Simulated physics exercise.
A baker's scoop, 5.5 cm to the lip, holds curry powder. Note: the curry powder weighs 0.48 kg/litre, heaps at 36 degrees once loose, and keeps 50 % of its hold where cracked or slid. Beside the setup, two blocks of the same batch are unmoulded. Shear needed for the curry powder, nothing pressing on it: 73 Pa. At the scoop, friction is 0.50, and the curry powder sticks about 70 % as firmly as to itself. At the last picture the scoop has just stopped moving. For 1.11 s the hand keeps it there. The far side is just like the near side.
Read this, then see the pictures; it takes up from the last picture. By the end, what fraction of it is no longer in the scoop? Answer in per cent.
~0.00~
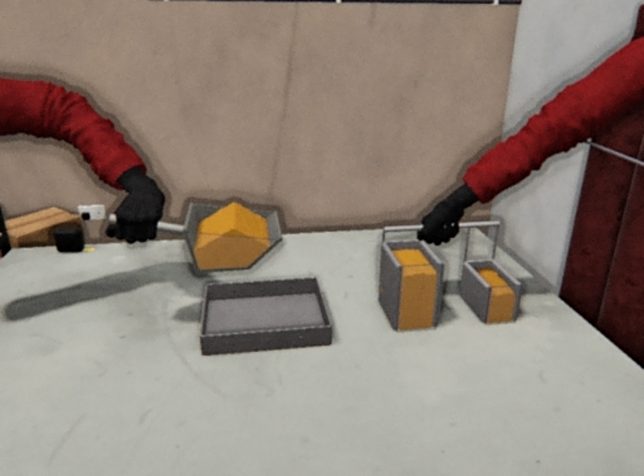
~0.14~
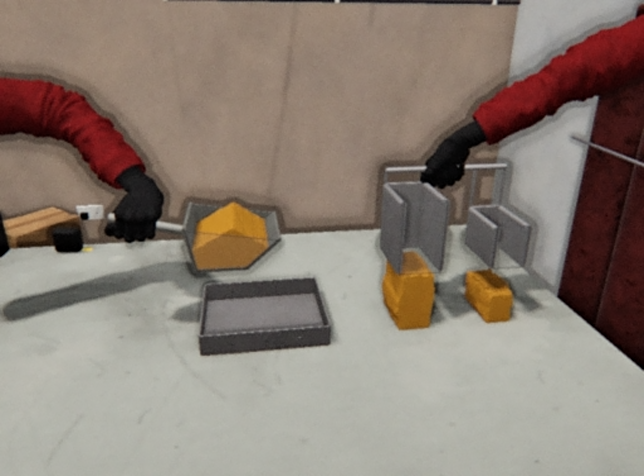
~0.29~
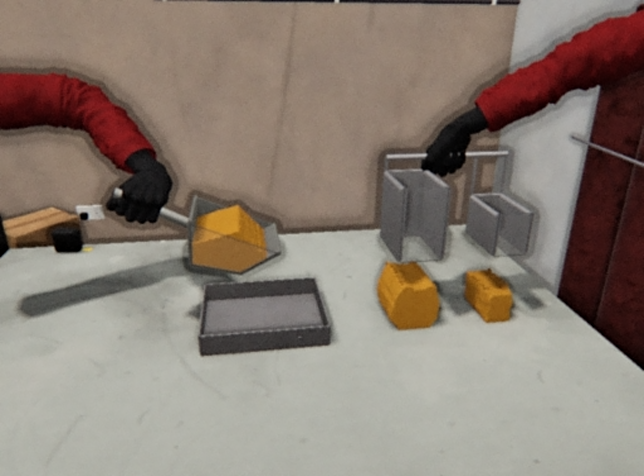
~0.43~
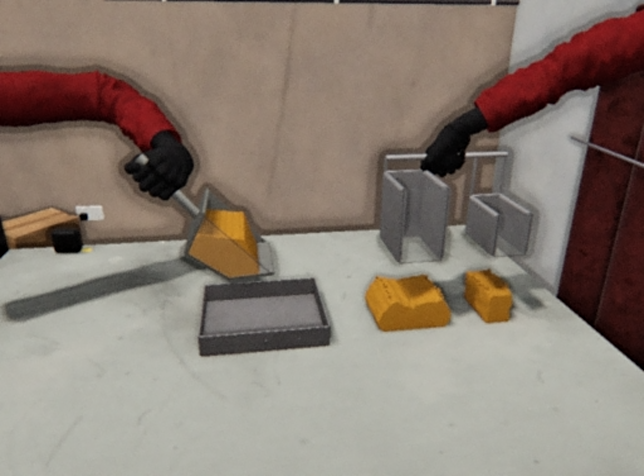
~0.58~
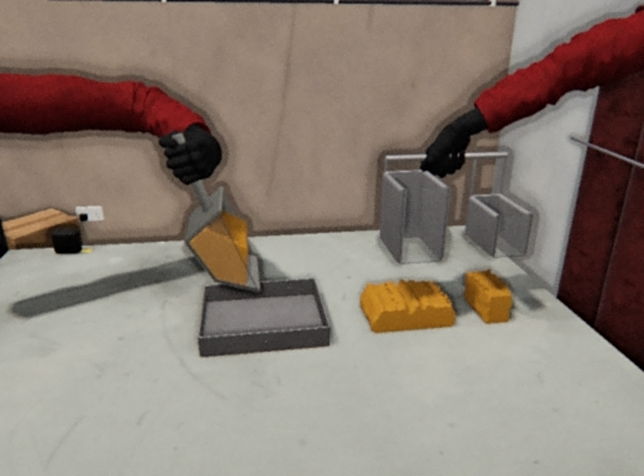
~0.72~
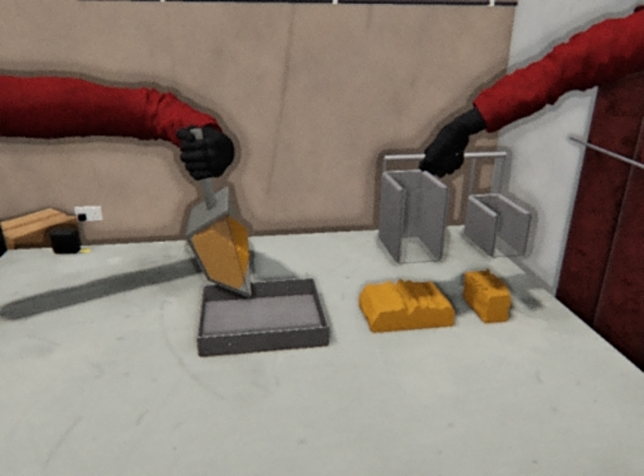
Close to 61 percent is no longer in the scoop.
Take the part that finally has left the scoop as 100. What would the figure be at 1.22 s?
80 per cent.
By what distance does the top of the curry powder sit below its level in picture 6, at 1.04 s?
Some 3.0 cm.
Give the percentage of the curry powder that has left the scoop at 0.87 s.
I'd put it at some 0 in a hundred.
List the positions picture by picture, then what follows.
The first frame shows lip at (279, 238), tilt 0 degrees; crest of the curry powder at (234, 229); block heights 13 cm, 7.3 cm (left to right).
The second frame shows lip at (278, 239), tilt 1 degrees; crest of the curry powder at (233, 229); block heights 13 cm, 7.3 cm (left to right).
The third frame shows lip at (279, 252), tilt 15 degrees; crest of the curry powder at (236, 232); block heights 10 cm, 7.2 cm (left to right).
The fourth frame shows lip at (273, 272), tilt 38 degrees; crest of the curry powder at (200, 236); block heights 7.1 cm, 7.2 cm (left to right).
The fifth frame shows lip at (259, 289), tilt 60 degrees; crest of the curry powder at (207, 231); block heights 6.1 cm, 7.2 cm (left to right).
The sixth frame shows lip at (250, 294), tilt 70 degrees; crest of the curry powder at (212, 232); block heights 6.1 cm, 7.2 cm (left to right).
After 0.87 s, the scoop is at 70 degrees and 0 % has left it.
After 1.04 s, the scoop is at 70 degrees and 45 % has left it.
After 1.22 s, the scoop is at 70 degrees and 49 % has left it.
After 1.39 s, the scoop is at 70 degrees and 54 % has left it.
After 1.89 s, the scoop is at 70 degrees and 61 % has left it.
